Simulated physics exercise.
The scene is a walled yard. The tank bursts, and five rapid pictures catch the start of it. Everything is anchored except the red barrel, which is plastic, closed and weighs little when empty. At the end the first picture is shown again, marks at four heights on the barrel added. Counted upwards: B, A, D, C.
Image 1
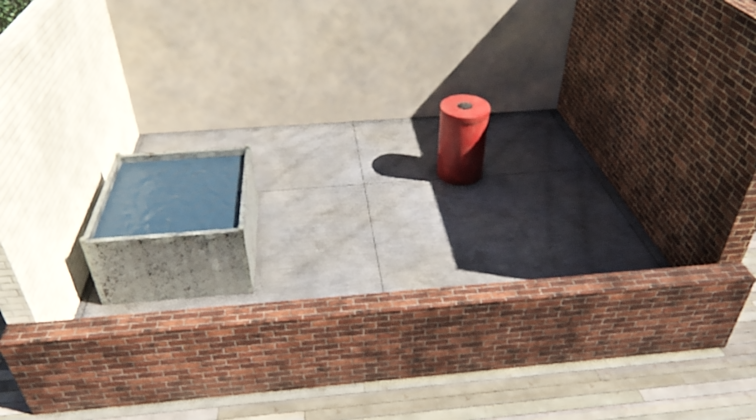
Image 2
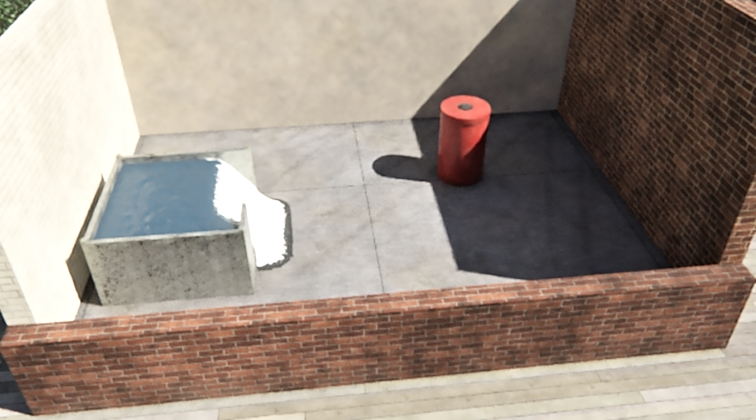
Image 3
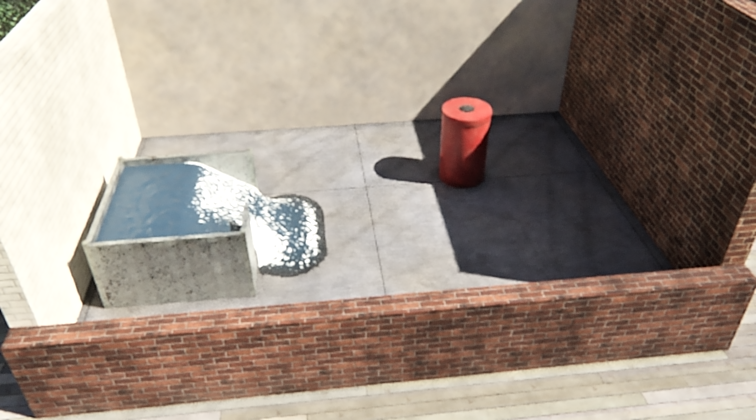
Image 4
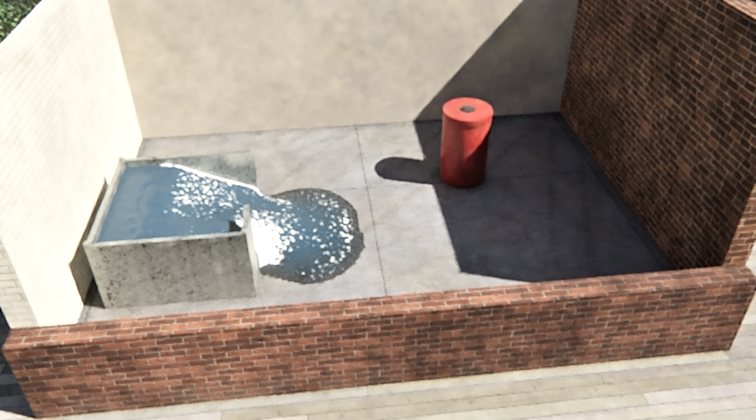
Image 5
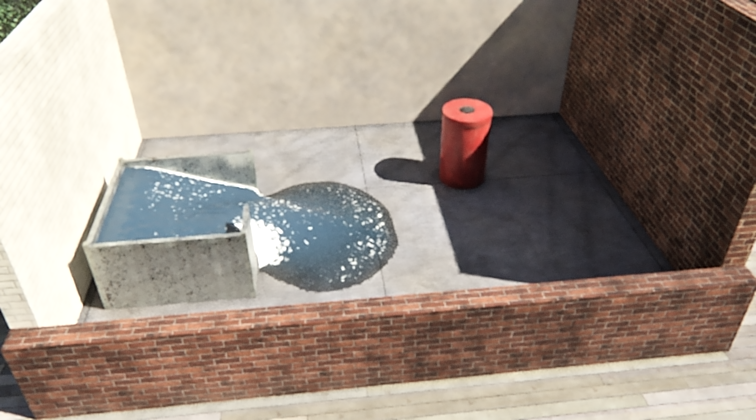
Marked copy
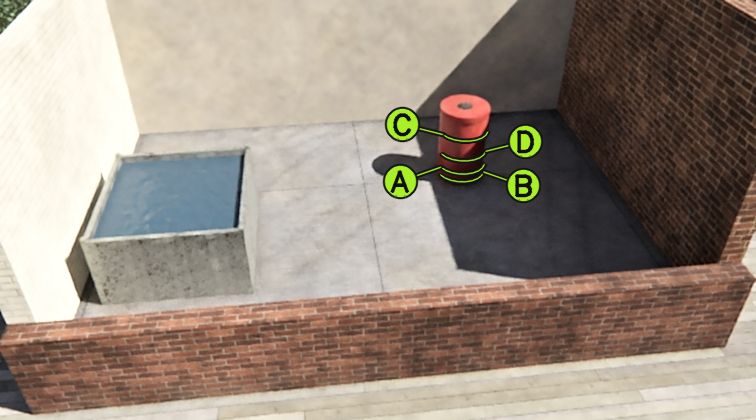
In a walled yard, water poured over the right side of a full concrete tank and spread in a widening puddle across the paving, while the red barrel stood in place.
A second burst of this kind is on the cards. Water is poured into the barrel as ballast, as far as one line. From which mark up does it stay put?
That is level D.
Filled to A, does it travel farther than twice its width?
No, it does not.
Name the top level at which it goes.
The answer is A.
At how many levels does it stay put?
Two.
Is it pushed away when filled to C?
No.
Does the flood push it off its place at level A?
Yes.
On the marked copy, A at (466, 174); B at (465, 181); C at (469, 141); D at (467, 160); from the bottom up B, A, D, C.
With A, it is pushed about half its own width away.
With B, it is pushed about 3 times its own width away.
With C, it does not move.
With D, it does not move.
